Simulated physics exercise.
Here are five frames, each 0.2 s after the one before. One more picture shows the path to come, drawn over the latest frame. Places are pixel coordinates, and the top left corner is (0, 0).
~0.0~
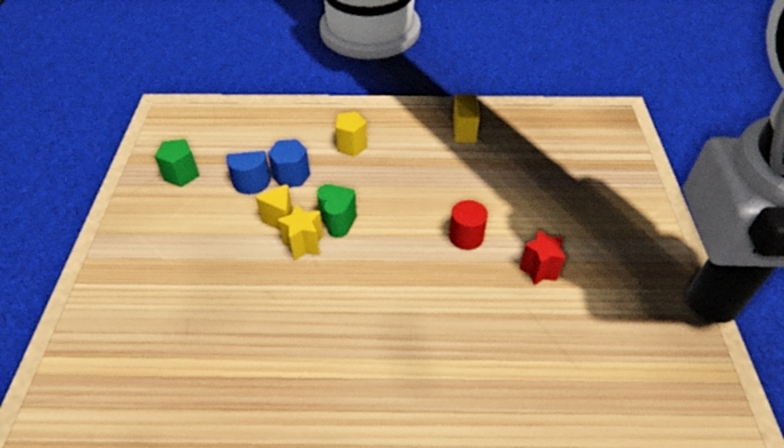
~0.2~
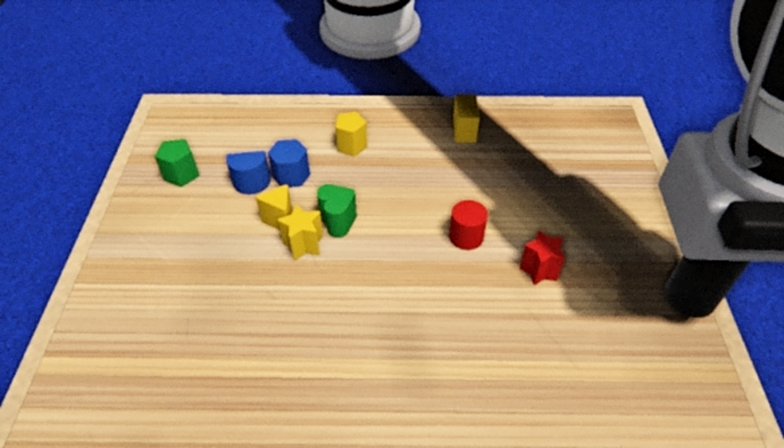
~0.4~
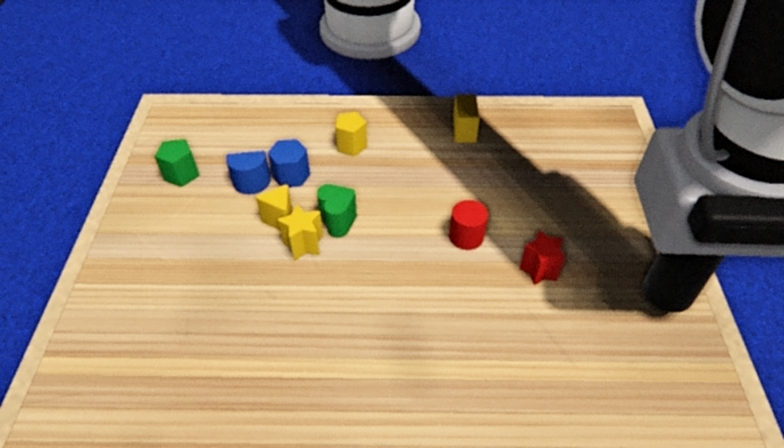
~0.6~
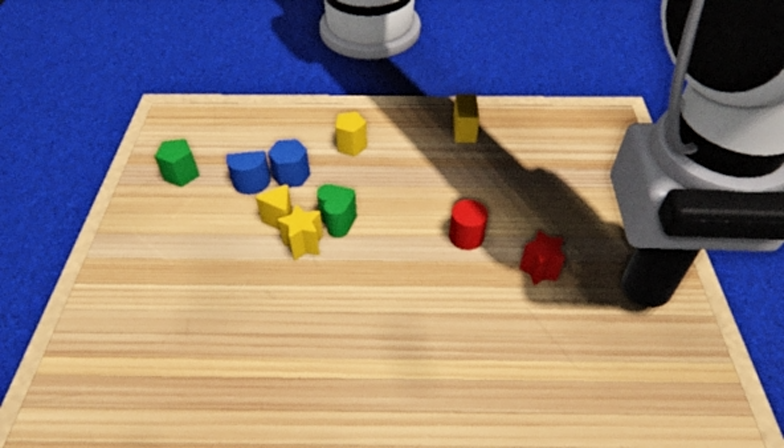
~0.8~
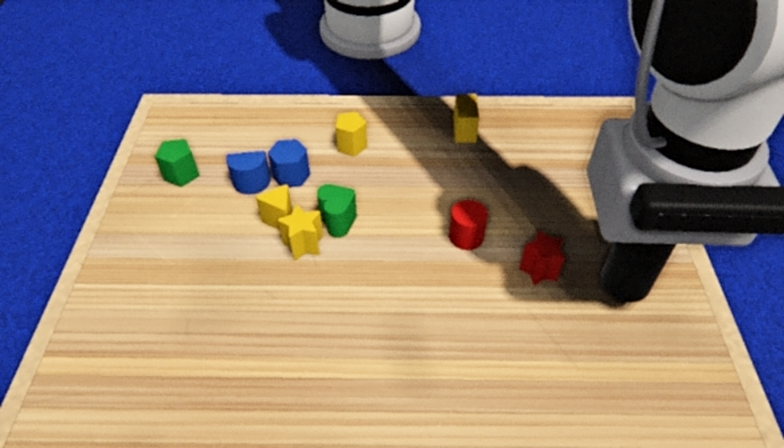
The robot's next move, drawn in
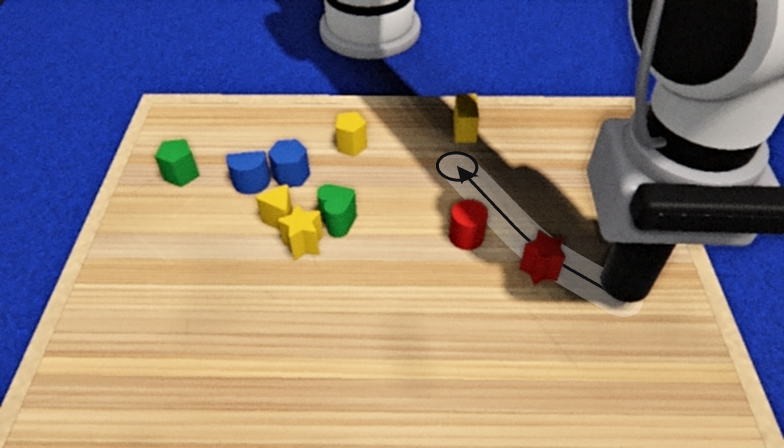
A robot arm with a black rod slid slowly left from the right edge of a wooden board, drawing nearer to a red star, while all the colored blocks stayed still.
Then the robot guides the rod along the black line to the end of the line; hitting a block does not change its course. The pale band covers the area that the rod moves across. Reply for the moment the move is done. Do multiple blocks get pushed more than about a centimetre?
No
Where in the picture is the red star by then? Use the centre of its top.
Its top centre lands on (509, 233).
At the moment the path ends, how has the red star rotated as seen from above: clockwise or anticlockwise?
Viewed from above: Anti-clockwise.
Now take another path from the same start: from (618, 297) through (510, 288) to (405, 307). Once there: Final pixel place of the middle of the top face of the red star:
That would be at about pixel (511, 233).
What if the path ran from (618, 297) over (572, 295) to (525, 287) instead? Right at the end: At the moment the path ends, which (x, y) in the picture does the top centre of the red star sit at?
Its top centre is at about (519, 233).
Drawn move, from (618, 297) over (520, 232) to (457, 166).
What follows on the original path. One third of the way, rod at (552, 241); red star at (519, 237), turned 20° anticlockwise.
Two thirds of the way, rod at (500, 194); red star at (509, 233), turned 50° anticlockwise.
At the end, rod at (459, 152); red cylinder still; red star at (509, 233), turned 50° anticlockwise.
